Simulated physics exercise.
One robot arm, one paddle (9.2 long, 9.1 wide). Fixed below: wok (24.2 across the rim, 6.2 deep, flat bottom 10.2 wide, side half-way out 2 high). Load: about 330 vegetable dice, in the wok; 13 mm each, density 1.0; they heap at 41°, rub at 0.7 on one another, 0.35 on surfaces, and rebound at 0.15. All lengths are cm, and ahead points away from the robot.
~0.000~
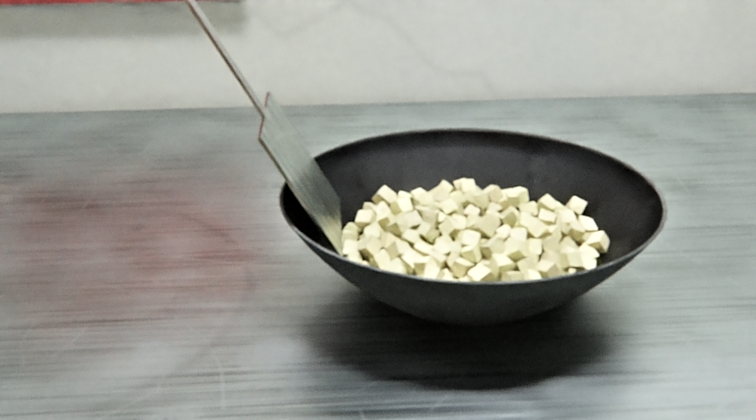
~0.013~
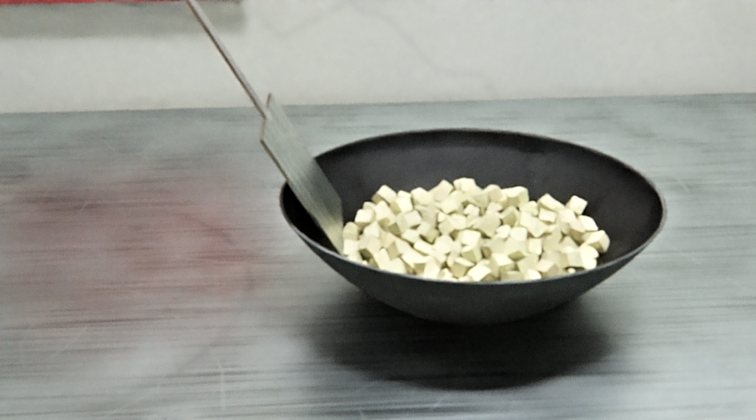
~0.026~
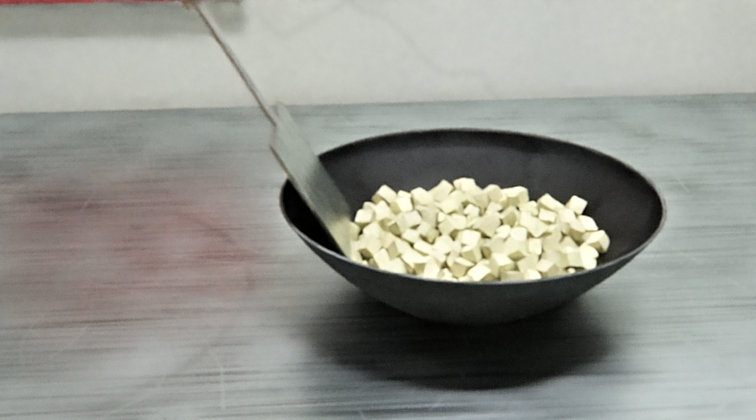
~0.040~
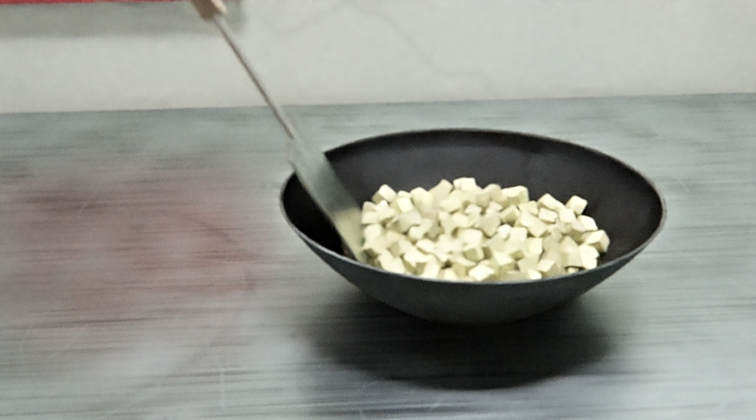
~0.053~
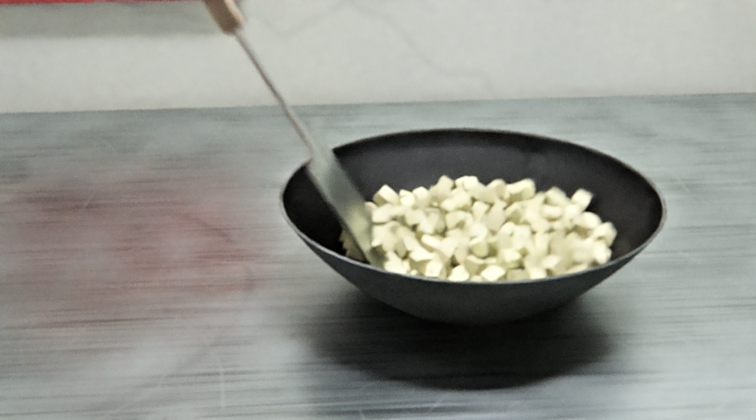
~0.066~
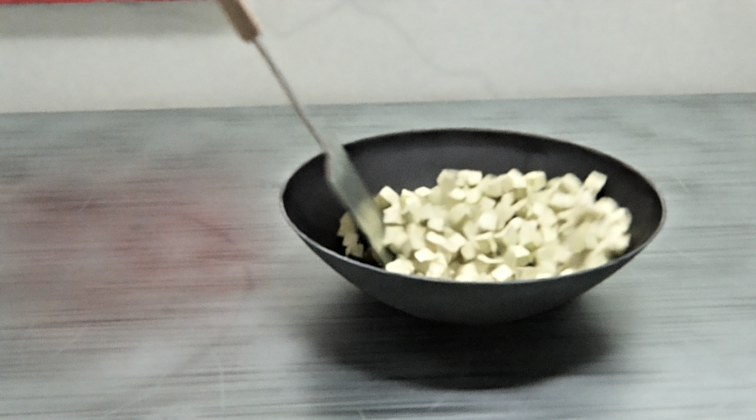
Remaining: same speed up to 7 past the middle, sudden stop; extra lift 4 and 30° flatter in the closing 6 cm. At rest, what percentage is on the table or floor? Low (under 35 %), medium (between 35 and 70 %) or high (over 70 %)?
A medium share, between 35 and 70 %, ends on the table or floor.
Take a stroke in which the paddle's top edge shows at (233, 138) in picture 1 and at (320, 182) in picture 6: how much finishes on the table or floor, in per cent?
About 55 per cent.
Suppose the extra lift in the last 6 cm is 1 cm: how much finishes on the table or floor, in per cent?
Some 50 per cent.
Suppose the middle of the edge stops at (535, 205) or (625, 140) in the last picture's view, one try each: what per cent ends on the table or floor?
Some 15 and 75 per cent.
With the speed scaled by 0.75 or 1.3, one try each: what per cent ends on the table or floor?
Some 40 and 55 per cent.
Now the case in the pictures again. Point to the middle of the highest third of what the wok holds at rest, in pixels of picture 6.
Near (566, 223).
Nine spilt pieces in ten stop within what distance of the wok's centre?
Some 25 cm.
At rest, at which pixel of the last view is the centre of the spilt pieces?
Near (748, 254).
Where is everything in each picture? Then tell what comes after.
The first frame shows paddle top edge at (264, 113), sloping 61°; upper third of the load around (474, 231), from x 350 to 600, top at y 185; 332 in the wok.
The second frame shows paddle top edge at (266, 115), sloping 61°; upper third of the load around (473, 231), from x 350 to 600, top at y 185.
The third frame shows paddle top edge at (275, 122), sloping 61°; upper third of the load around (473, 231), from x 350 to 600, top at y 185.
The fourth frame shows paddle top edge at (292, 134), sloping 61°; upper third of the load around (474, 231), from x 350 to 600, top at y 185.
The fifth frame shows paddle top edge at (310, 145), sloping 61°; upper third of the load around (488, 231), from x 350 to 605, top at y 185.
The sixth frame shows paddle top edge at (328, 153), sloping 61°; upper third of the load around (519, 224), from x 350 to 620, top at y 180; 332 in the wok.
After 0.11 s, sloping 61°, highest piece 8 above the table; 331 in the wok, 1 on the blade or in flight.
After 0.16 s, sloping 49°, highest piece 10 above the table; 309 in the wok, 23 on the blade or in flight.
After 0.38 s, sloping 31°, highest piece 13 above the table; 189 in the wok, 112 on the table or floor, 31 on the blade or in flight.
After 1.43 s, sloping 31°, highest piece 7 above the table; 190 in the wok, 142 on the table or floor.
At rest, 190 in the wok, 142 on the table or floor. That is 43 % on the table or floor.
